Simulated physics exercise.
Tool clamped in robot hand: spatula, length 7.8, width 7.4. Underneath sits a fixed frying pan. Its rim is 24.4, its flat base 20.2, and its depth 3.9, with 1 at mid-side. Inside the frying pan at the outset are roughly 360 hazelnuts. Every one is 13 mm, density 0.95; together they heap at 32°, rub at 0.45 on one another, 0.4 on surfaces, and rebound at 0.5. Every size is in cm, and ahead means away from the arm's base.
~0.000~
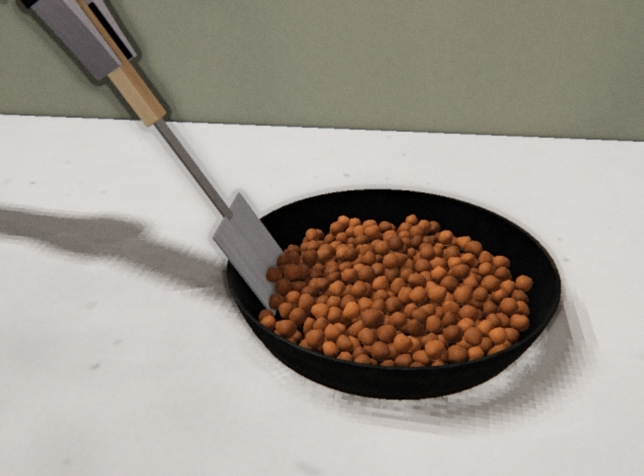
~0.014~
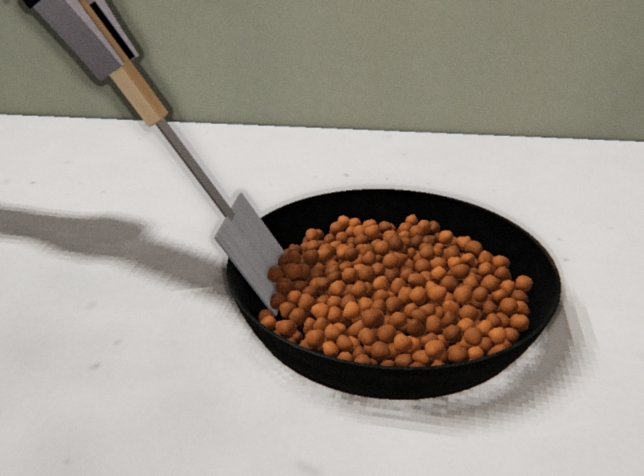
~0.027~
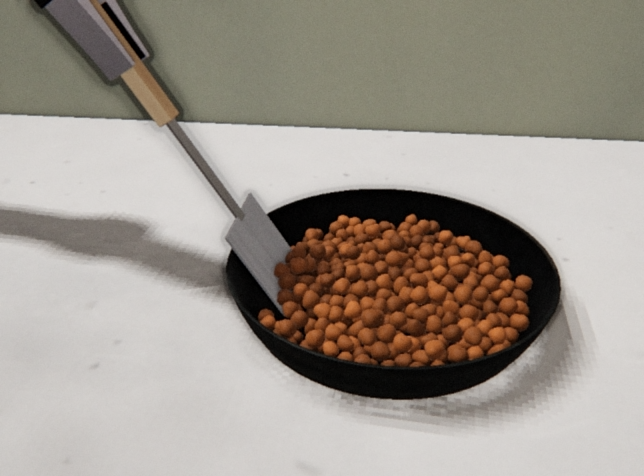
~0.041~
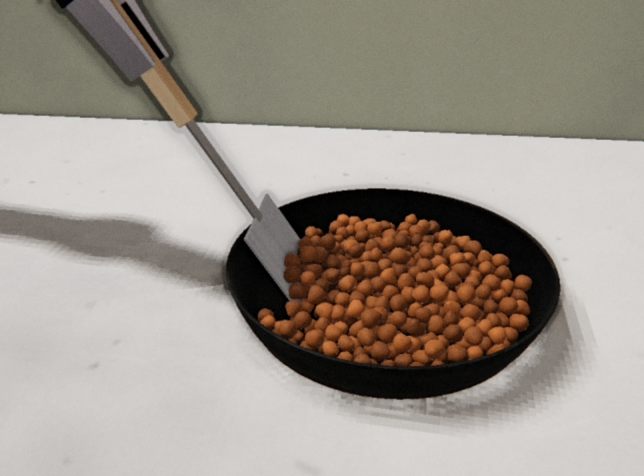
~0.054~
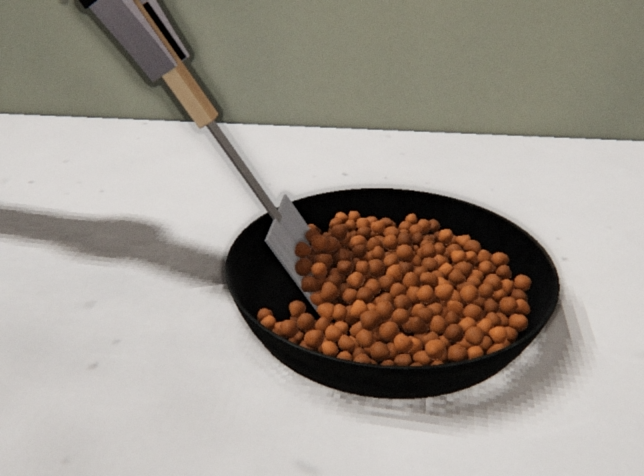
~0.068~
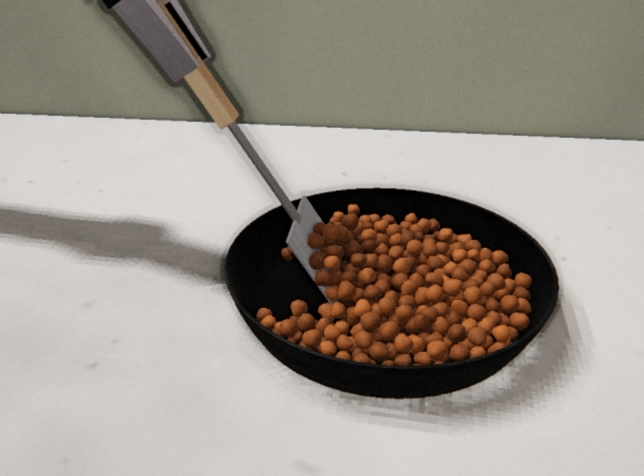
In the video, a spatula clamped in a robot hand rests at the left side of a black frying pan full of round brown hazelnuts, then moves right through them, pushing the nearest ones together and baring some of the pan.
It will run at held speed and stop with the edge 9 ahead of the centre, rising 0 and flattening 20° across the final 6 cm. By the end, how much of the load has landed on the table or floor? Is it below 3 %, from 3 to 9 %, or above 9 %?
Above 9 %.
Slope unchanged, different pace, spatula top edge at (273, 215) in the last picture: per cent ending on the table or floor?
Near 5 in a hundred.
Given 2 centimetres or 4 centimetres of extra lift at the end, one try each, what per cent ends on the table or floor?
Near 20 and 25 percent respectively.
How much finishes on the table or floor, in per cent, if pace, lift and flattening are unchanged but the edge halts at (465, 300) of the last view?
5 %, roughly.
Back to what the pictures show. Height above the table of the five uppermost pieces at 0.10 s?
8 cm or so.
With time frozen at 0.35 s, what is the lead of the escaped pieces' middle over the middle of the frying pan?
Some 16 centimetres ahead.
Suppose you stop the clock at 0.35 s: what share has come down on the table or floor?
Close to 10 per cent of the load.
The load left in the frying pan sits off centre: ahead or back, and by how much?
Ahead of centre, near 3.5 centimetres.
After 0.10 s, sloping 58°, highest piece 8 above the table; 364 in the frying pan.
After 0.14 s, sloping 52°, highest piece 9 above the table; 364 in the frying pan.
After 0.35 s, sloping 38°, highest piece 5 above the table; 316 in the frying pan, 43 on the table or floor, 5 on the blade or in flight.
After 1.40 s, sloping 38°, highest piece 5 above the table; 315 in the frying pan, 49 on the table or floor.
In the end, 315 in the frying pan, 49 on the table or floor. That is 13 % on the table or floor.
